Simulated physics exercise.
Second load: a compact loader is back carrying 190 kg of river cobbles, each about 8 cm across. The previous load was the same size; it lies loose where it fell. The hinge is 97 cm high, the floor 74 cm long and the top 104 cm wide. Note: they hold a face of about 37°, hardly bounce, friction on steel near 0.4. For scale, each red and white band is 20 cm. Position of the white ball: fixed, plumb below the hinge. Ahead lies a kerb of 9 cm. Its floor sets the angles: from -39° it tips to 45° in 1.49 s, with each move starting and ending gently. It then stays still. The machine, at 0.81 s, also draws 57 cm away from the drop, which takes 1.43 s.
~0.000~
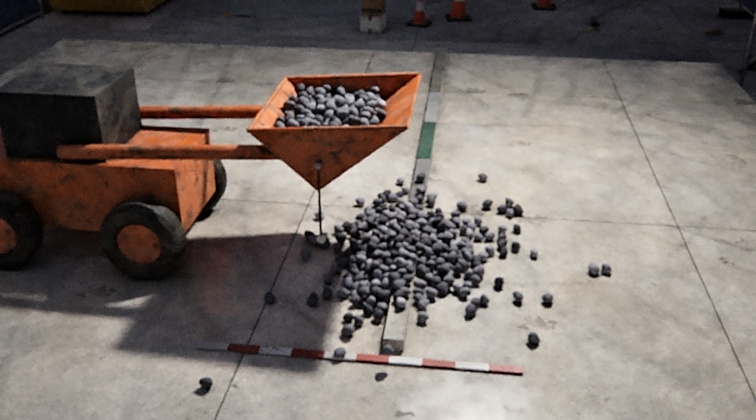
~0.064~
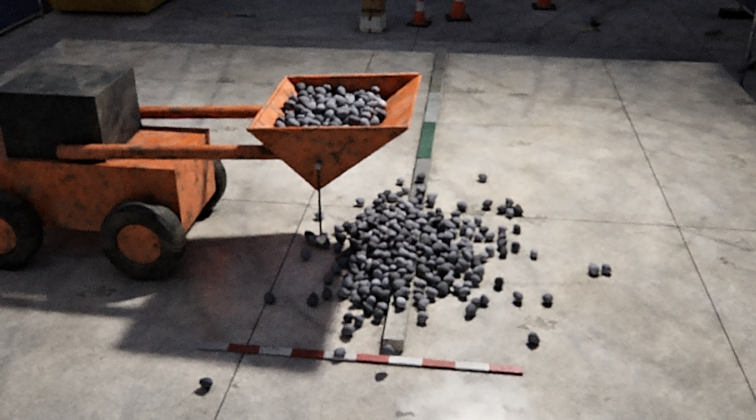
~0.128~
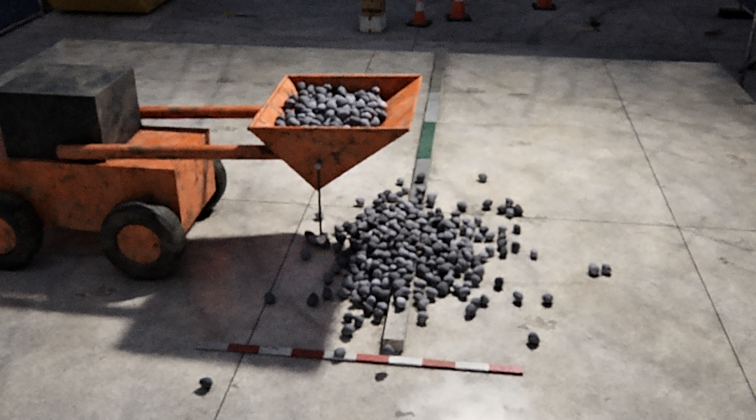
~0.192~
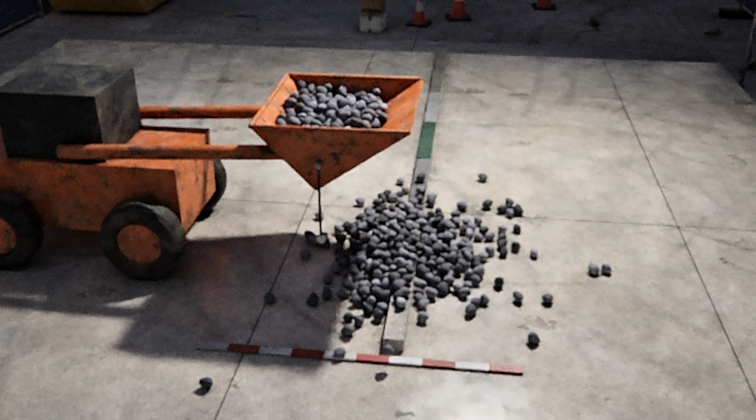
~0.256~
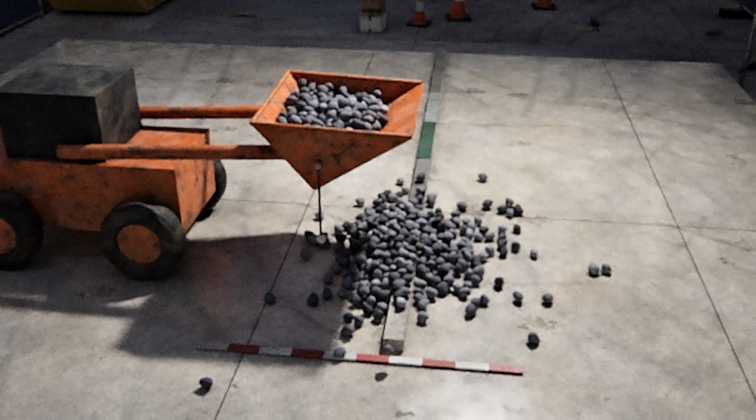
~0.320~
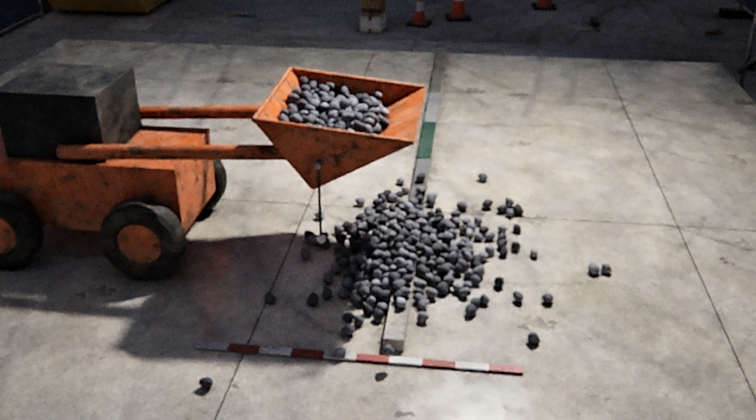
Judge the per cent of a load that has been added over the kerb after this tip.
The added amount is roughly 18 per cent of a load.
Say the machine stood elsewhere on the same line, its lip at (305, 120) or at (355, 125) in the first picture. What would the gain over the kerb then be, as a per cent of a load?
I'd guess close to 0 per cent first and close to 0 per cent second.
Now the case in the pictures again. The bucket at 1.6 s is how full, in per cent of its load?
Still inside: Some 10 %.
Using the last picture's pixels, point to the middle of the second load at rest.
Their centre ends up near (370, 241).
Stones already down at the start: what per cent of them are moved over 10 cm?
Estimate: 5 %, roughly.
After 1.1 s the floor is at 32°; in per cent of one load, 97 in the bucket, 67 on this side of the kerb, 36 over the kerb; the foremost stones are at (545, 261).
After 1.6 s the floor is at 45°; in per cent of one load, 9 in the bucket, 142 on this side of the kerb, 48 over the kerb; the foremost stones are at (545, 261).
After 2.7 s the floor is at 45°; in per cent of one load, 0 in the bucket, 146 on this side of the kerb, 54 over the kerb; the foremost stones are at (545, 261).
After 5.1 s the floor is at 45°; in per cent of one load, 0 in the bucket, 146 on this side of the kerb, 54 over the kerb; the foremost stones are at (545, 261). Net gain over the kerb, 18.
